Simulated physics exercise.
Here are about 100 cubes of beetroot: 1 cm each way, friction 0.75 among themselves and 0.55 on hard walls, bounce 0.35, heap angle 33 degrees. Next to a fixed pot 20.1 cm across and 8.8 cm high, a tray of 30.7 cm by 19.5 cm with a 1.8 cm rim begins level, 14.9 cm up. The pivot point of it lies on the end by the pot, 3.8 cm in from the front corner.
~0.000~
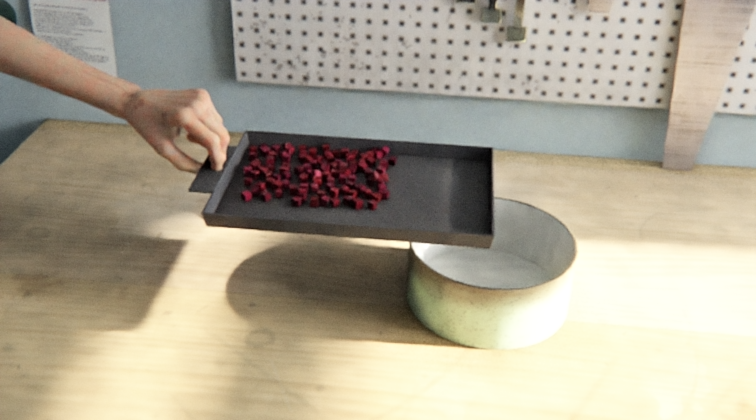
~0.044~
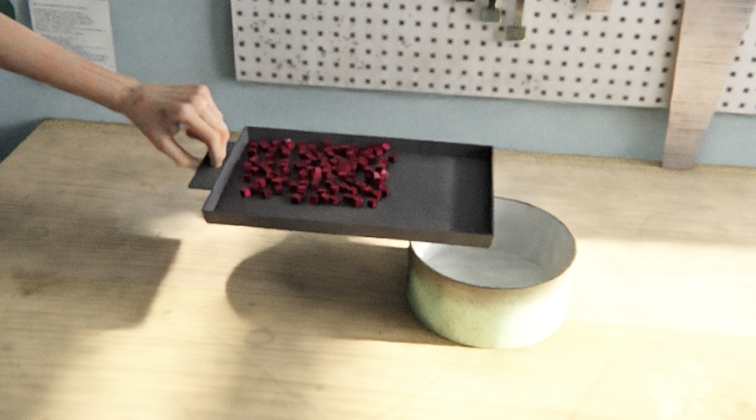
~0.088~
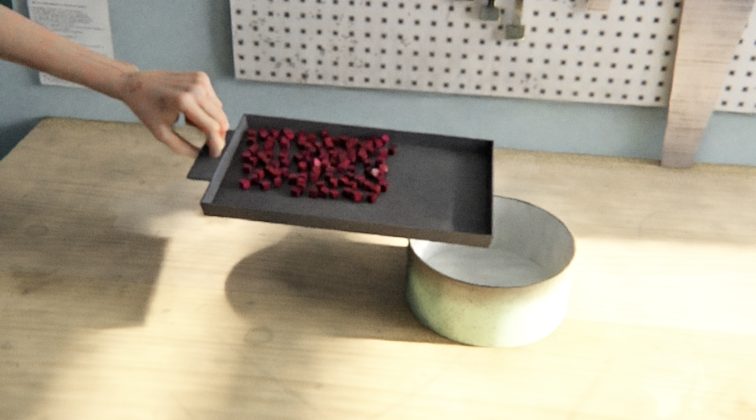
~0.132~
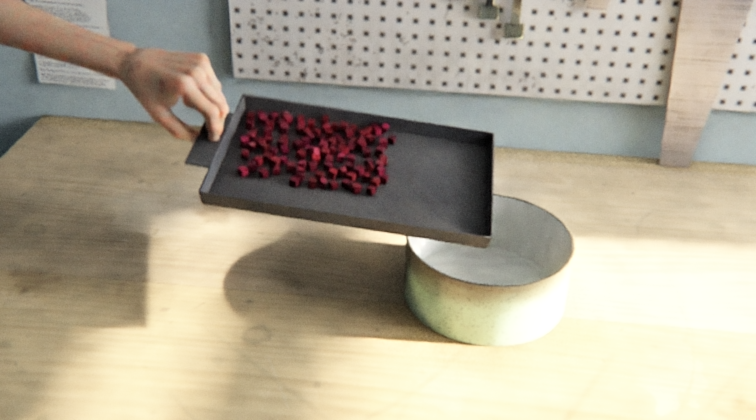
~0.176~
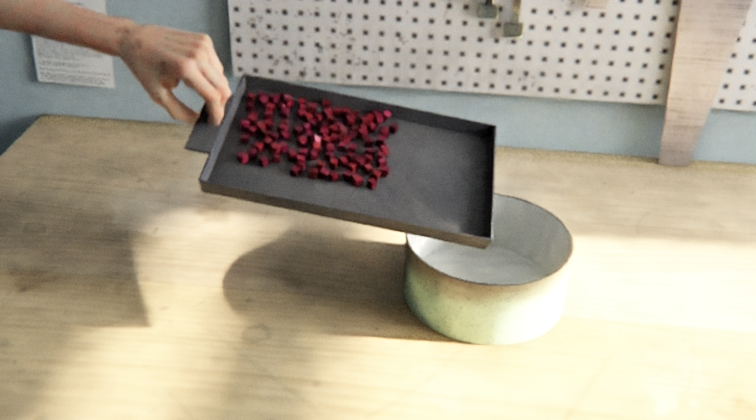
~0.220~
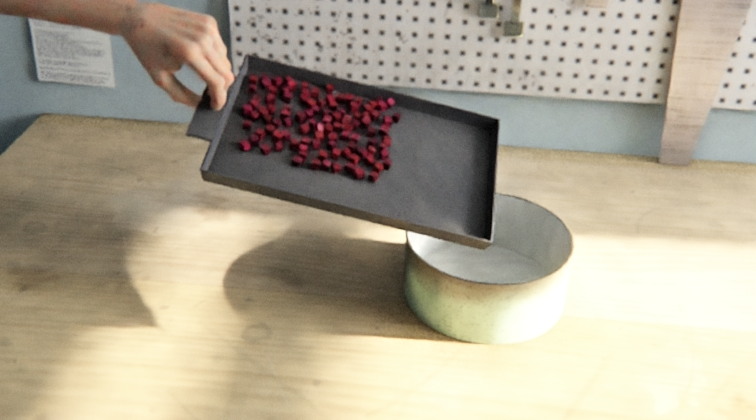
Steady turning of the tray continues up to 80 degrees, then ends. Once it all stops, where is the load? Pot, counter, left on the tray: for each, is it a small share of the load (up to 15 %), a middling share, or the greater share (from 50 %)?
Pot: A small share, counter: The greater share, tray: A small share.
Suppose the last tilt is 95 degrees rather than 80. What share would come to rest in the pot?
Then about 0 per cent.
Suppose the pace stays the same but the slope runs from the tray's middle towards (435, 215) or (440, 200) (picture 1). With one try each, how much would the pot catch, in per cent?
I'd put it at roughly 10 per cent for the first tilt and roughly 60 per cent for the second.
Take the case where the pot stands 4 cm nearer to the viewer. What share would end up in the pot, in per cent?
My estimate: Some 30 per cent.
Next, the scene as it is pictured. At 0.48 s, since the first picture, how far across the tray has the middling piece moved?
It has moved some 2 cm from its start.
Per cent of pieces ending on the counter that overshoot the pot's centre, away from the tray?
I'd put it close to 90 per cent.
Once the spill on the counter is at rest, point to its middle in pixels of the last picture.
(568, 396), about.
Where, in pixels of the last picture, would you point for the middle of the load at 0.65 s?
I reckon close to (426, 196).
Then, at 0.48 s, tilt 50 degrees; the tray holds 100 %, the pot 0 %.
Then, at 0.65 s, tilt 70 degrees; the tray holds 100 %, the pot 0 %.
Then, at 0.94 s, tilt 80 degrees; the tray holds 10 %, the pot 0 %.
By 2.2 s all is still; pot 0 %, counter 95 %, tray 5 %.
